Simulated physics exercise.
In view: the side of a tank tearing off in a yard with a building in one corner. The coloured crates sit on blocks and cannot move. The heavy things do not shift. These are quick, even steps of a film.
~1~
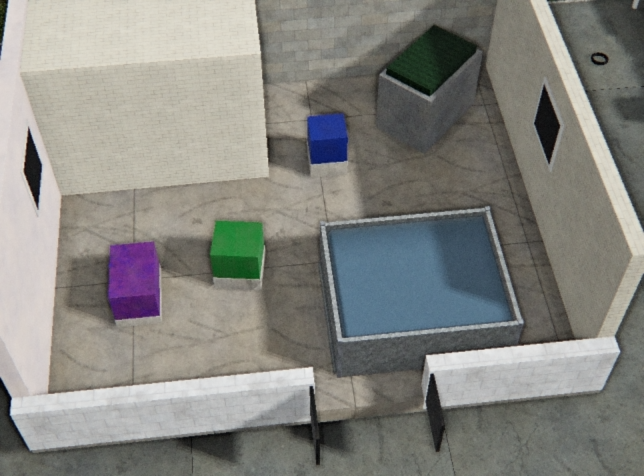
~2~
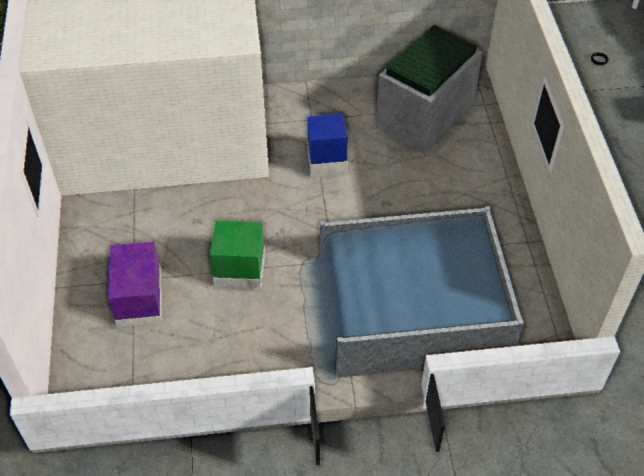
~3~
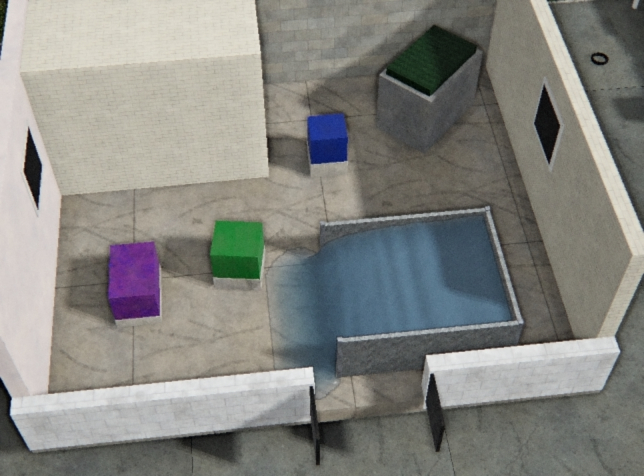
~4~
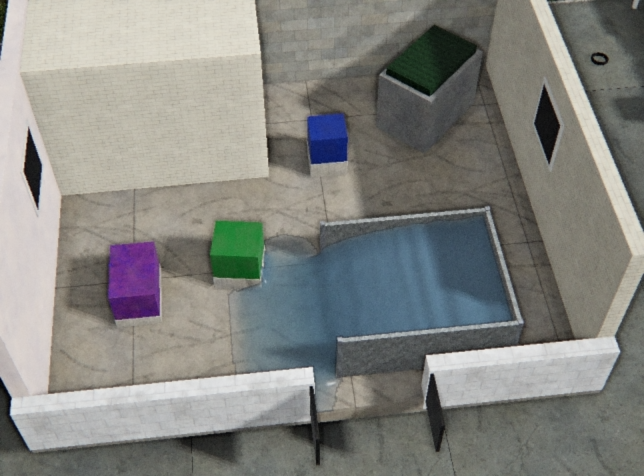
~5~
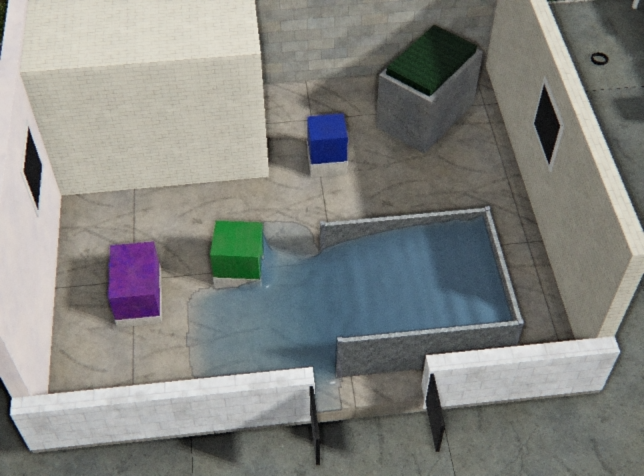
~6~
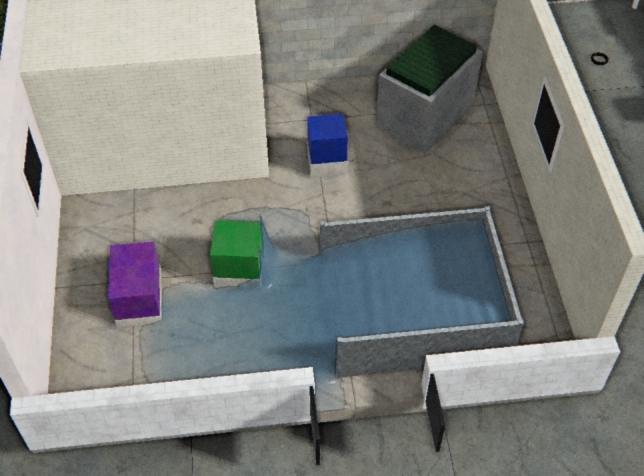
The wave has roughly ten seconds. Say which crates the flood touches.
One by one: The purple crate gets wet; the blue crate stays dry; the green crate gets wet.
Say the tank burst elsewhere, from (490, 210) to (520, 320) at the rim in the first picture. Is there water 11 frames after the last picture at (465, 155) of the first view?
Verdict: Flooded.
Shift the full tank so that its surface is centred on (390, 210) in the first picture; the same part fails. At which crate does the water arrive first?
First comes the green crate.
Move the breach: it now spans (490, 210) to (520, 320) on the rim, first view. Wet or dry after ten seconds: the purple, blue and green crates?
In short: Purple remains dry; blue keeps dry; green remains dry.
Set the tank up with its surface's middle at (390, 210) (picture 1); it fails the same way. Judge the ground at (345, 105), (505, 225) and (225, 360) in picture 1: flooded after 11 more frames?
As listed: No water, not flooded, awash.
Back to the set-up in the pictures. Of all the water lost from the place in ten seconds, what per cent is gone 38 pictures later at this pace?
About 25 per cent.
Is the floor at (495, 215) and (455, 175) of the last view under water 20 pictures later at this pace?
In turn: Not flooded, covered.
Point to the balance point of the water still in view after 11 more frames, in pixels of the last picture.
At about (257, 318).
A moment on, water covers 35 % of the floor; the purple crate water round its plinth, the blue crate water round its plinth, the green crate water round its plinth.
Next, water covers 50 % of the floor; the purple crate water round its plinth, the blue crate water round its plinth, the green crate water round its plinth.
Then, water covers 65 % of the floor; the purple crate water round its plinth, the blue crate water round its plinth, the green crate water round its plinth.
Later, water covers 90 % of the floor; the purple crate water round its plinth, the blue crate water round its plinth, the green crate water round its plinth.
In the end, water covers 100 % of the floor; the purple crate was topped, the blue crate stayed above the water, the green crate was topped.
